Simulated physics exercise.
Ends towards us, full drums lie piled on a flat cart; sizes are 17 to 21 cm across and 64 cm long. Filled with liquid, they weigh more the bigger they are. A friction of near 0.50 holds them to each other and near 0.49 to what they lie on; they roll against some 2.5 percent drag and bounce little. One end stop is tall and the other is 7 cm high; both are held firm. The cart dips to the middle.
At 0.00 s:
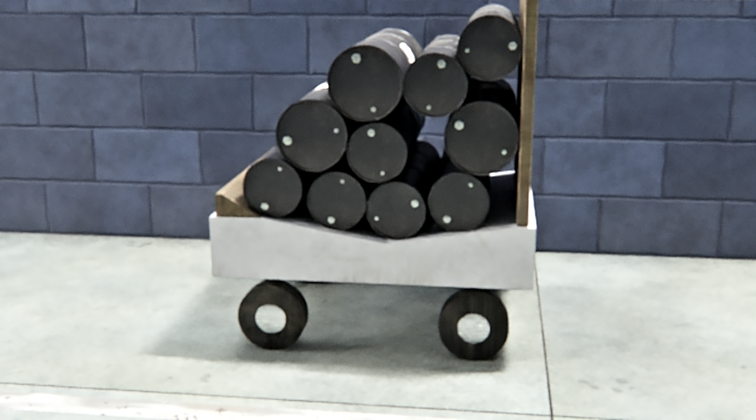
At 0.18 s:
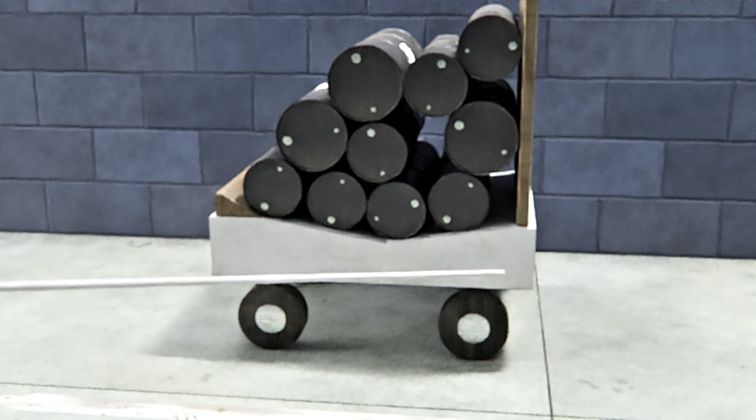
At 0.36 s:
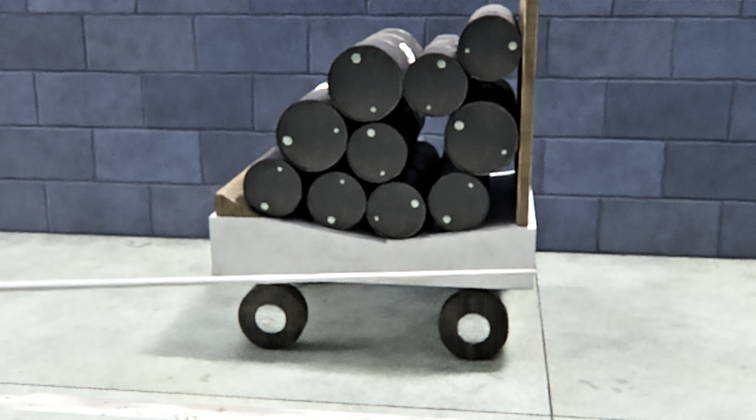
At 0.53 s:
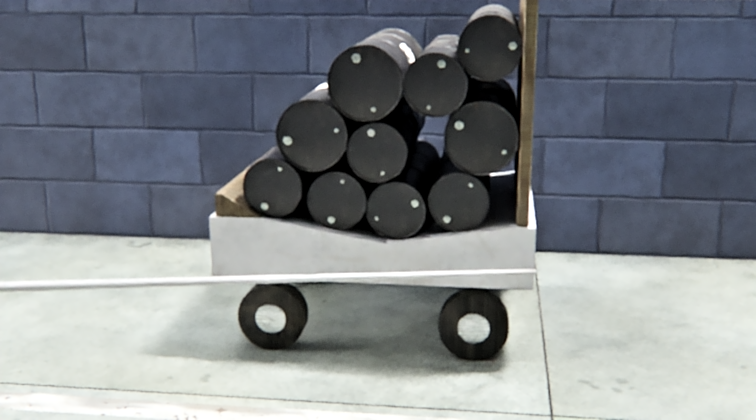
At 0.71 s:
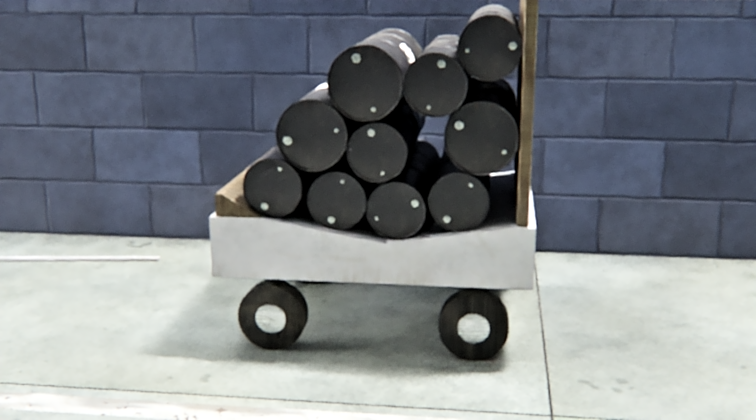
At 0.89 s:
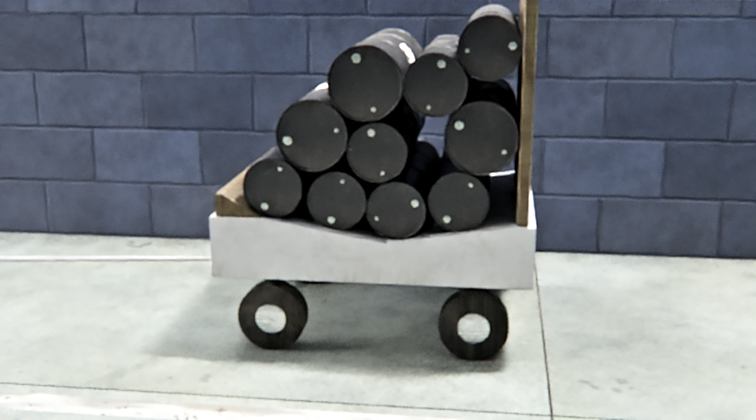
Against a blue block wall, black drums sat piled on a white cart while a thin pale rod reached in from the left across its side, then drew back left; the load never moved.
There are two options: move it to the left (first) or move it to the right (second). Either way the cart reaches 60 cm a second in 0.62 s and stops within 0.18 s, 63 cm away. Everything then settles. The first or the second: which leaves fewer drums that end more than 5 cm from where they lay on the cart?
The second: 0 against 3.
First choice, 1.45 s in, cart 63 cm along; 0 now displaced over 5 cm; the one last seen at (435, 86) 1.2 cm down (moves measured on the cart).
First choice, at rest by 2.2 s, 3 moved over 5 cm; not one over the end stops; the one last seen at (435, 86) 5 cm left and 9 cm down; top of the pile 55 cm high, from 62 cm.
Second choice, 1.31 s in, cart 60 cm along; 0 now displaced over 5 cm.
Second choice, at rest by 1.9 s, 0 moved over 5 cm; not one over the end stops; top of the pile 62 cm high, from 62 cm.
